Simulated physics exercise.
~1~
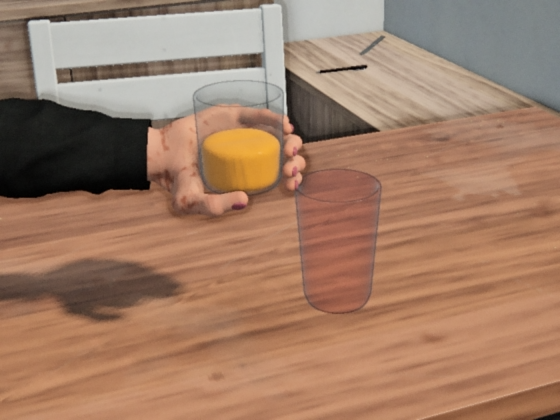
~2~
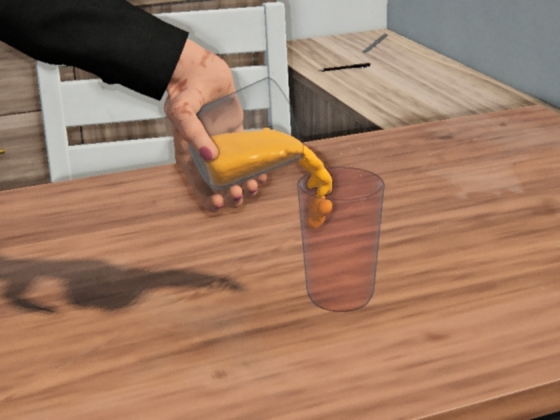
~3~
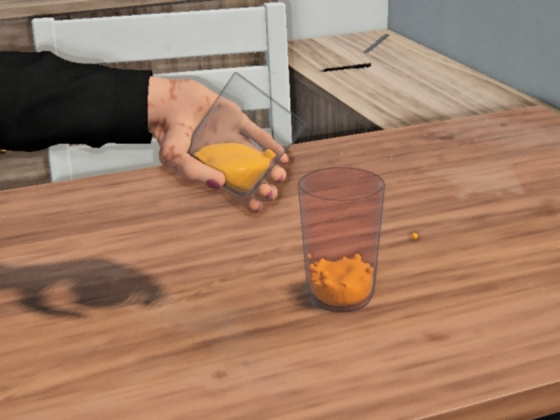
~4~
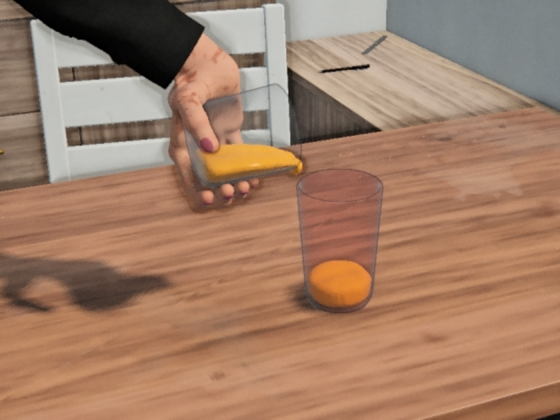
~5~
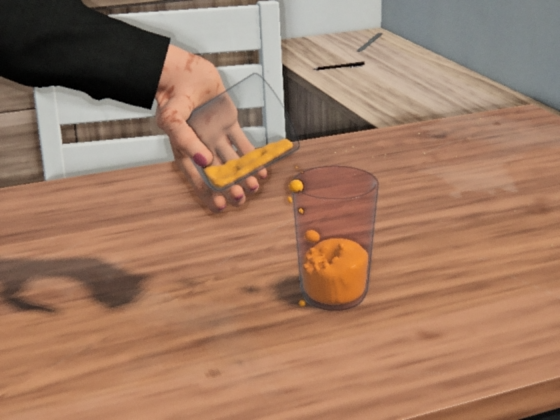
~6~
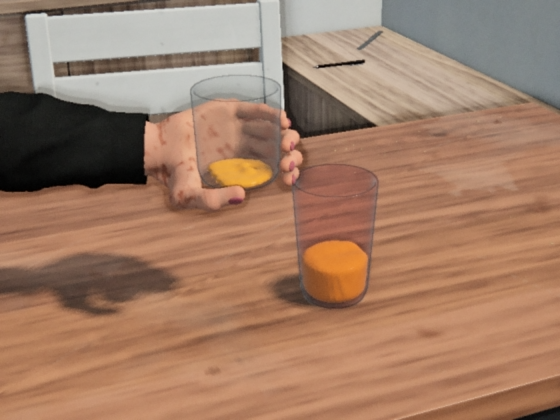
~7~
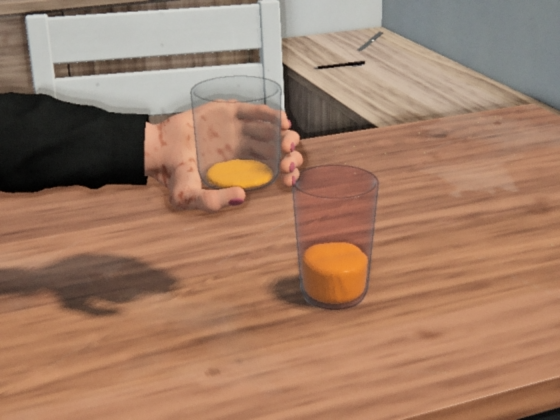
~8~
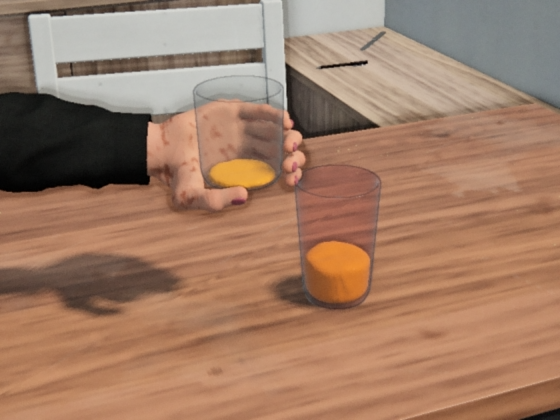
A hand in a black sleeve holds a clear glass of orange-yellow juice above a wooden table, to the left of an empty, reddish see-through tumbler, with a white chair and a wood-topped surface behind, seen from slightly above by a gently swaying camera. The hand tips the glass and juice pours into the tumbler. It eases the glass partly back, and a small drop shows to the right of the tumbler. The hand tilts the glass again, sending more juice and drops down. Finally it levels the glass, leaving a shallow layer inside and the tumbler partly filled.
